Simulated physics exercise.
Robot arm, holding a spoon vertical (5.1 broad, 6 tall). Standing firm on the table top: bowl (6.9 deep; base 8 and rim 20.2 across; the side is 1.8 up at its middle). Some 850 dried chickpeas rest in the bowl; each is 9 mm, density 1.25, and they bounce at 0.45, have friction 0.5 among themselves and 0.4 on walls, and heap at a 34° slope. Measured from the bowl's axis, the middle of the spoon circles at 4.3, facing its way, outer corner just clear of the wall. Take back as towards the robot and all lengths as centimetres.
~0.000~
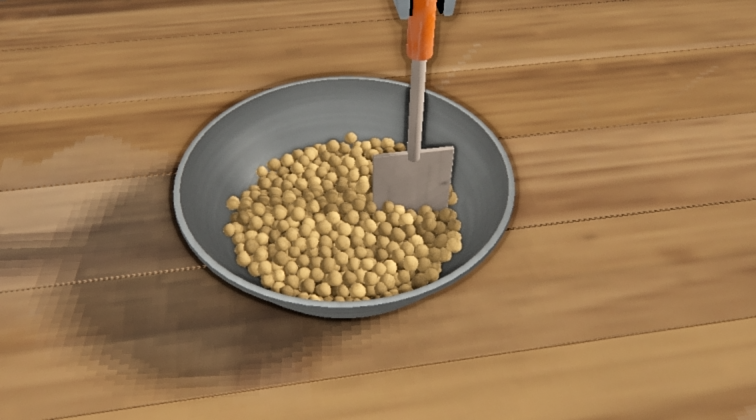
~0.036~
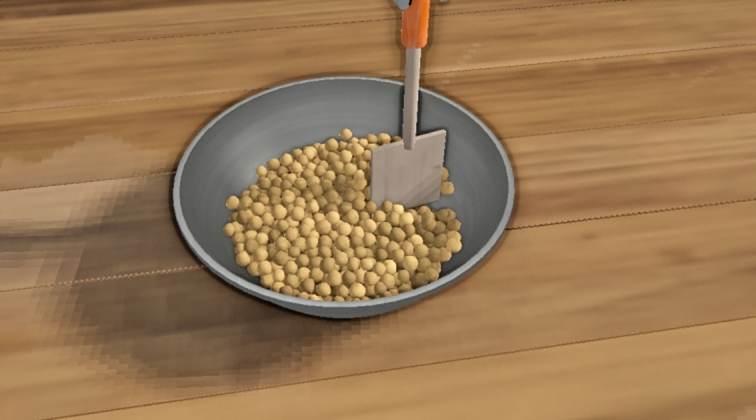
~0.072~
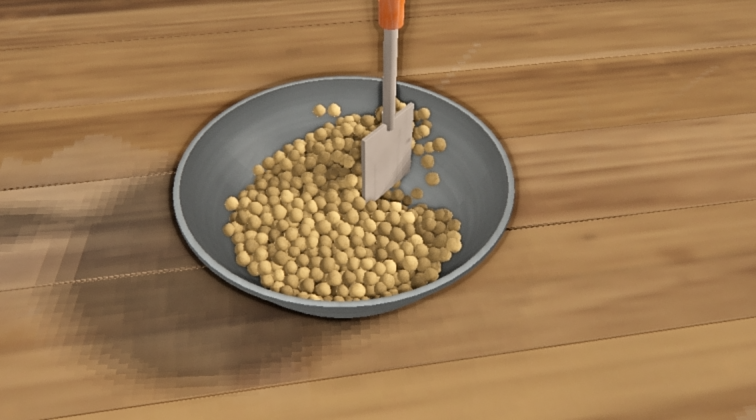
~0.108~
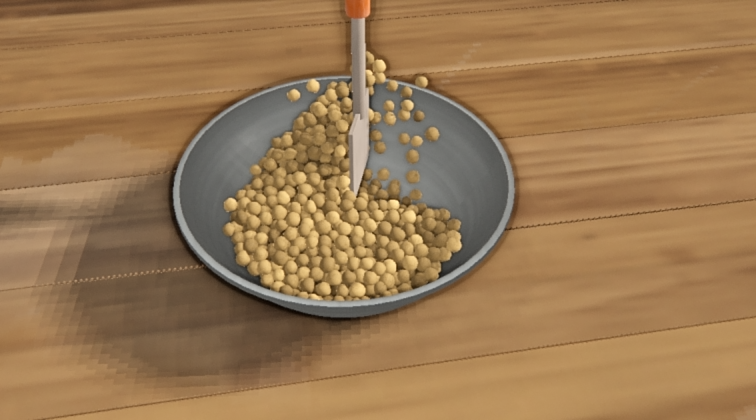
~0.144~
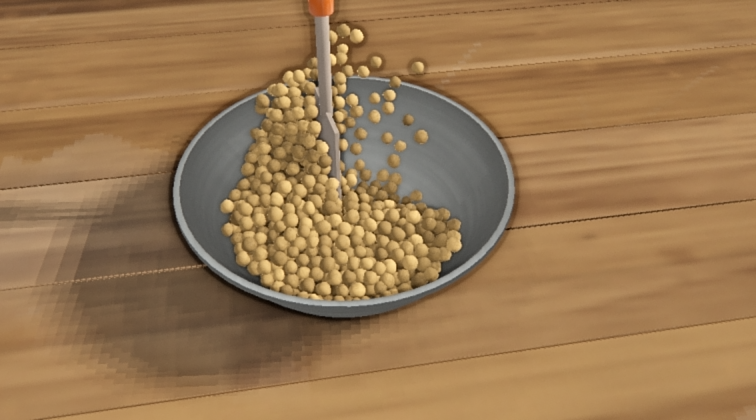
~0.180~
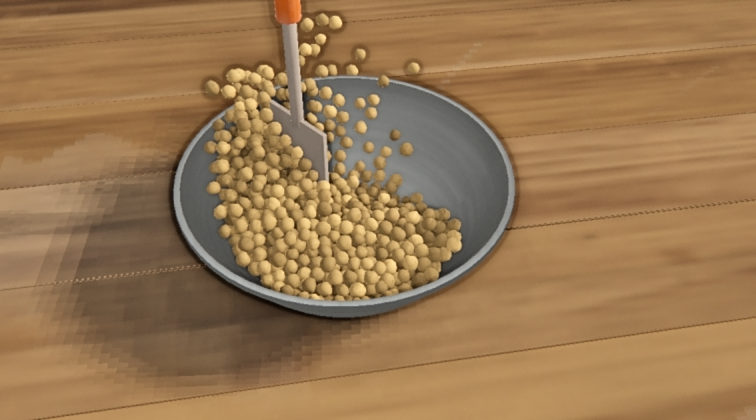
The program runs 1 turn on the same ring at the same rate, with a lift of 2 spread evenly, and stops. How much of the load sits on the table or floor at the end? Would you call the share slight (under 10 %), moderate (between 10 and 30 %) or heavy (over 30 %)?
I would call it moderate.
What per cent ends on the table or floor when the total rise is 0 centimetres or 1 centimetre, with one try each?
Near 25 in a hundred, then near 20 in a hundred.
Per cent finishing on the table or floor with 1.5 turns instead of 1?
I'd reckon near 20 per cent.
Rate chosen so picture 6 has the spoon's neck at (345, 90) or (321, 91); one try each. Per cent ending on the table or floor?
So, roughly 0 percent the first time and 10 percent the second.
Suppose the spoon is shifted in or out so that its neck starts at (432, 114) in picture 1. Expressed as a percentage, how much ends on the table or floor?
About 5 percent ends up on the table or floor.
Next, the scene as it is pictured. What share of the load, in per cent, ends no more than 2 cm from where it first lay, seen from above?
Around 45 in a hundred, roughly.
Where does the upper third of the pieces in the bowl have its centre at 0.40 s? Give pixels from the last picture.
Around (392, 245).
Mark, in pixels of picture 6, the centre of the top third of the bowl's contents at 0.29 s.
About (283, 244) in the last picture.
After 0.29 s, 214° round, highest piece 9 above the table; 788 in the bowl, 23 on the table or floor, 39 in flight or on the tool.
After 0.40 s, 301° round, highest piece 10 above the table; 751 in the bowl, 66 on the table or floor, 33 in flight or on the tool.
After 0.65 s, 0° round, highest piece 6 above the table; 724 in the bowl, 126 on the table or floor.
After 1.35 s, 0° round, highest piece 6 above the table; 724 in the bowl, 126 on the table or floor.
At rest, 724 in the bowl, 126 on the table or floor. That is 15 % on the table or floor.
